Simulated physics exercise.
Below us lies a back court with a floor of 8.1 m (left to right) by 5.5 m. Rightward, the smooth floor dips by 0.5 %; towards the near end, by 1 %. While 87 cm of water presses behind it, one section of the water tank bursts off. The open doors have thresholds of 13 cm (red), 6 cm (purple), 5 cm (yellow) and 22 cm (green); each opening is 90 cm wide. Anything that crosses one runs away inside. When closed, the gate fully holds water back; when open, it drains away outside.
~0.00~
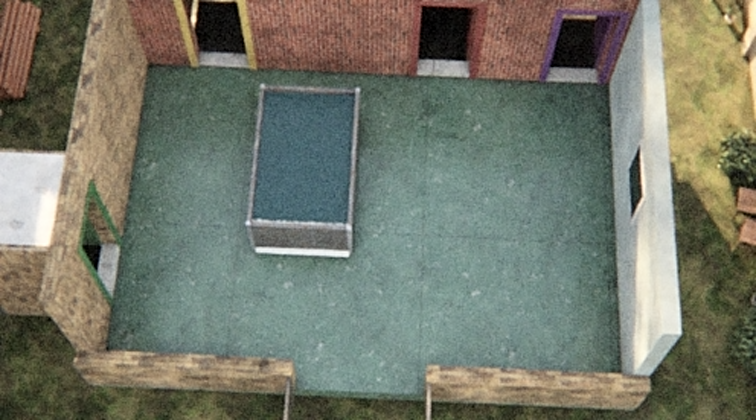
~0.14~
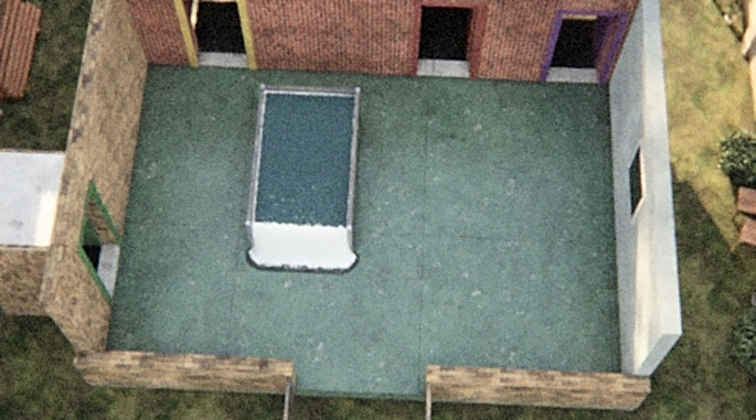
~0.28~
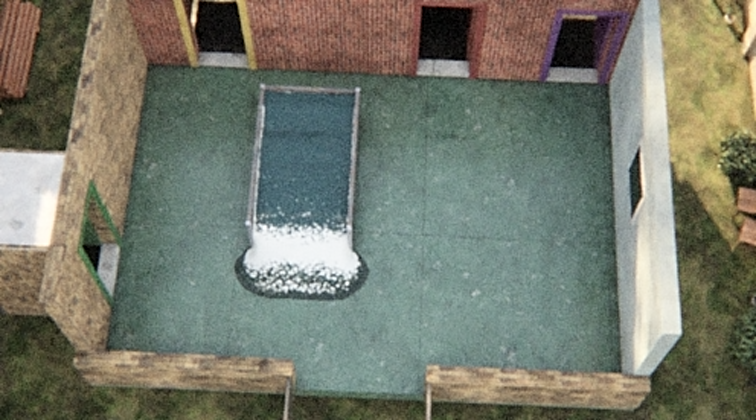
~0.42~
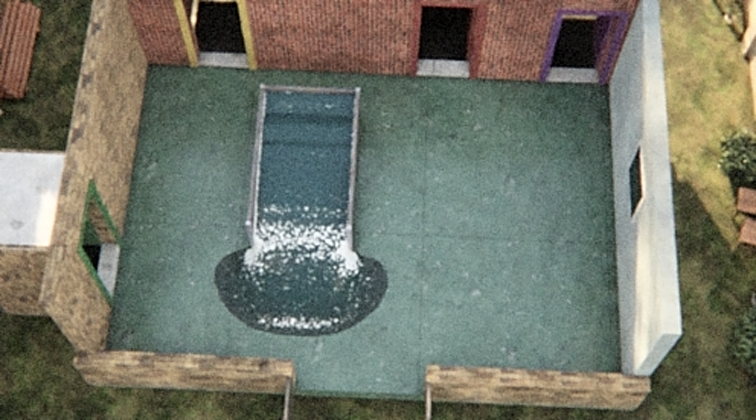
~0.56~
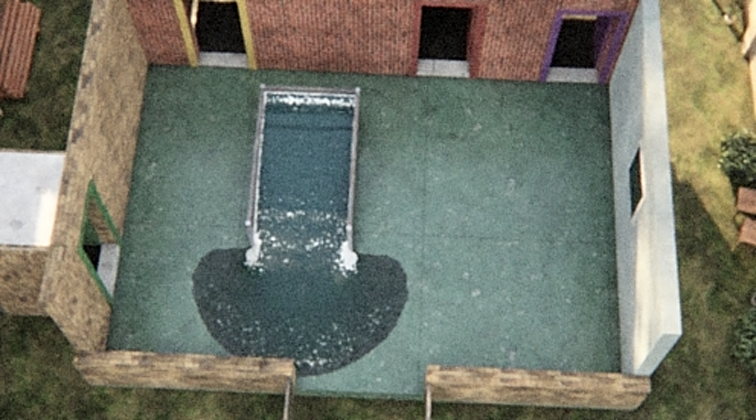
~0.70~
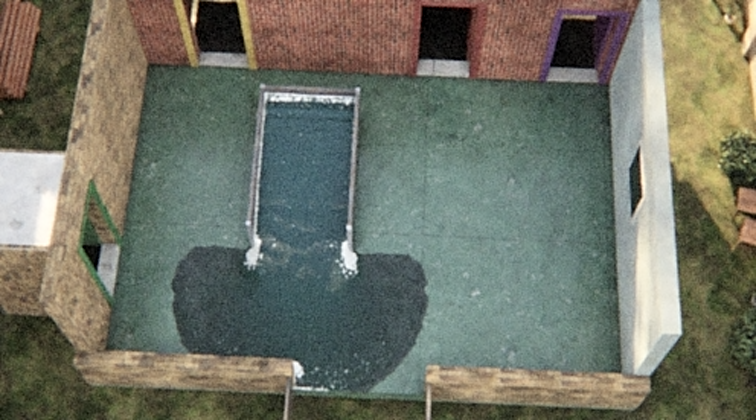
Water tank in a walled courtyard losing its near side, water bursting out white, then spreading darkly across the green floor.
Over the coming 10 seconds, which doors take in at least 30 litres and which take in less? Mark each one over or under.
Red door - under; purple door - under; yellow door - over; green door - under.
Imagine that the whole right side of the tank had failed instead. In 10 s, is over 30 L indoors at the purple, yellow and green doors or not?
In that case, purple door: More than that, yellow door: Less than that, green door: Less than that.
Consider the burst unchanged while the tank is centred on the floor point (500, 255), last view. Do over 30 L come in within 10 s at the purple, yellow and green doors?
Checking the limit: Purple is beyond it, yellow is within it and green is within it.
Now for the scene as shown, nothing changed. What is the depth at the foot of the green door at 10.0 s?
Close to 3.5 cm of depth.
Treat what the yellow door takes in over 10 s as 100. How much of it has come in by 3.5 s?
Some 0 in a hundred.
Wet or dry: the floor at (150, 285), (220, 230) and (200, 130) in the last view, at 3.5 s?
Going in order, covered, then covered, then covered.
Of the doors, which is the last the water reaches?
It's the purple door that comes last.
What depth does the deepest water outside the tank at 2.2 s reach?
Depth: Approx. 48 cm.
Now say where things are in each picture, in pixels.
The first frame shows the water tank at (305, 158) is whole and still, 87 cm deep.
In the second frame, the front is at (354, 260), 0.9 m from the gap at (301, 239); 0.5 m2 of floor is under water; 87 cm left at the back of the water tank.
In the third frame, the front is at (360, 278), 1.1 m from the gap at (301, 241); 1.3 m2 of floor is under water; 87 cm left at the back of the water tank.
In the fourth frame, the front is at (358, 317), 1.5 m from the gap at (301, 242); 2.8 m2 of floor is under water; 86 cm left at the back of the water tank.
In the fifth frame, water pours out at (302, 243) and has run 2.0 m, to a hidden place; typically 8 cm deep outside, 77 cm at the water tank's back.
In the sixth frame, the front is at a hidden place, 2.5 m from the gap at (302, 243); 6.9 m2 of floor is under water; 74 cm left at the back of the water tank.
After 1.4 s water covers 25 % of the floor and is deepest (50 cm) near (278, 361); red door not reached, purple door not reached, yellow door not reached, green door not reached.
After 2.2 s water covers 25 % of the floor and is deepest (48 cm) near (104, 364); red door not reached, purple door not reached, yellow door not reached, green door 12 cm at the sill, 0 L in.
After 3.5 s water covers 45 % of the floor and is deepest (29 cm) near (104, 364); red door not reached, purple door not reached, yellow door not reached, green door 17 cm at the sill, 0 L in.
After 6.0 s water covers 60 % of the floor and is deepest (14 cm) near (241, 69); red door not reached, purple door not reached, yellow door 14 cm at the sill, 67 L in, green door 8 cm at the sill, 0 L in.
After 10.0 s water covers 80 % of the floor and is deepest (8 cm) near (193, 209); red door 3 cm at the sill, 0 L in, purple door 2 cm at the sill, 0 L in, yellow door 6 cm at the sill, 114 L in, green door 4 cm at the sill, 0 L in.
